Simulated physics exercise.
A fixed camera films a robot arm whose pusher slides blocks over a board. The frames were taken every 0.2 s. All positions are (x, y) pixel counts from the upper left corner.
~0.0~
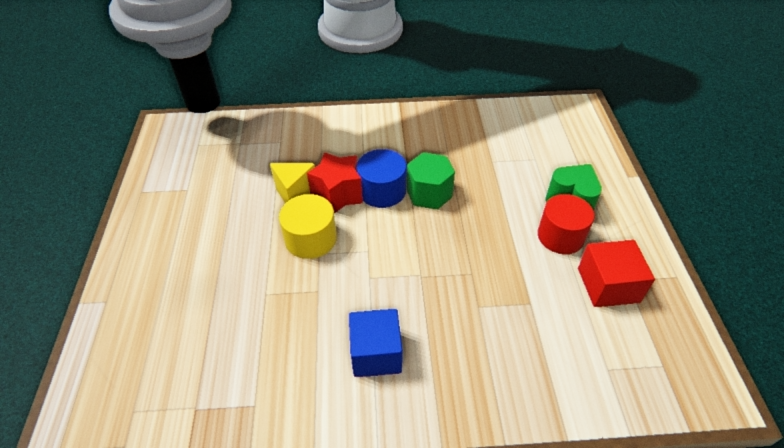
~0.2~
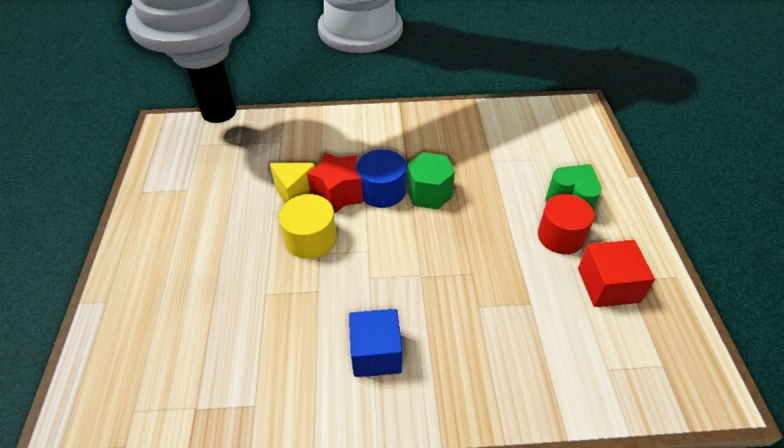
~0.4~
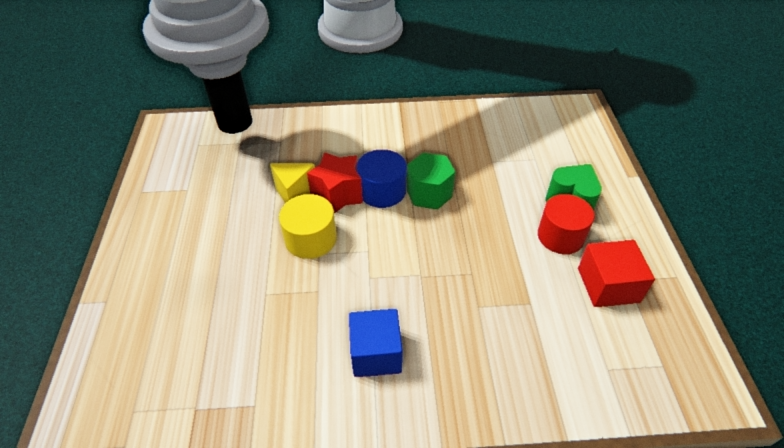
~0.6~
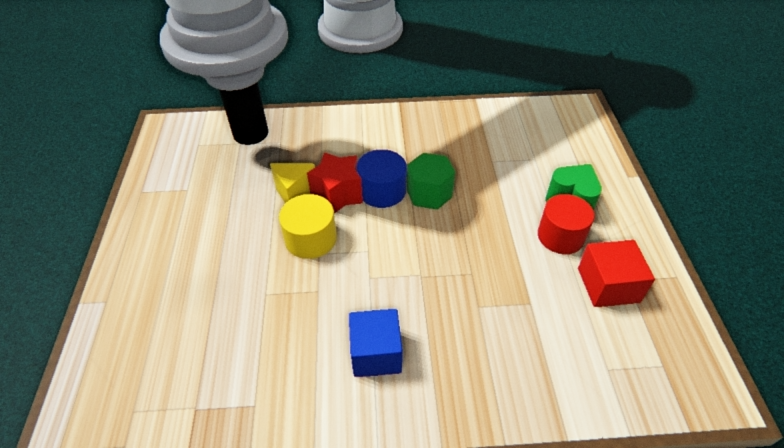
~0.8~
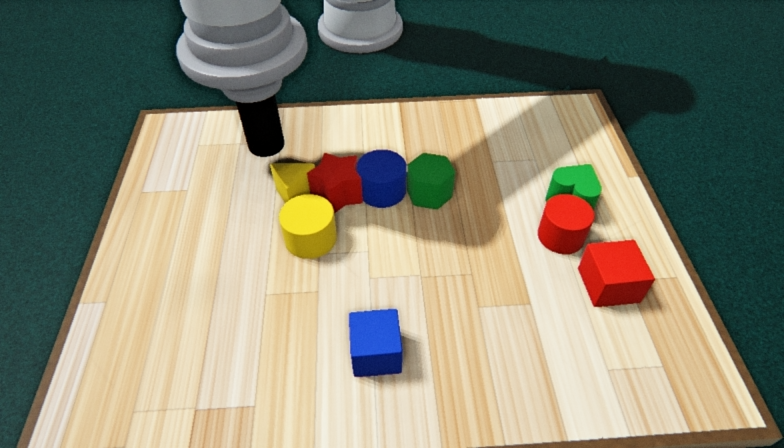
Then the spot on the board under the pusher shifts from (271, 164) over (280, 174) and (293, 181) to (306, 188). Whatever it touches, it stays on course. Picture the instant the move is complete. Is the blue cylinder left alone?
Yes.
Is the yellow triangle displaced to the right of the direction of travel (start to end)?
The answer is yes.
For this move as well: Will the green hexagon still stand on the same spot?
I'd say yes.
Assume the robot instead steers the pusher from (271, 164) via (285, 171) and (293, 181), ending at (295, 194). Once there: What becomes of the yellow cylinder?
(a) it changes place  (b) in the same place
My pick is a.
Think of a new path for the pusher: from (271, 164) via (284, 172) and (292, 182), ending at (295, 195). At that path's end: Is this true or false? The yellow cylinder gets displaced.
Verdict: True.
On the path given first. Halfway along, pusher (282, 159); nothing pushed yet.
At the end, pusher (303, 169); yellow triangle (292, 185); yellow cylinder (304, 217); red star (339, 177), turned 15° anticlockwise; blue cylinder not moved; green hexagon not moved.
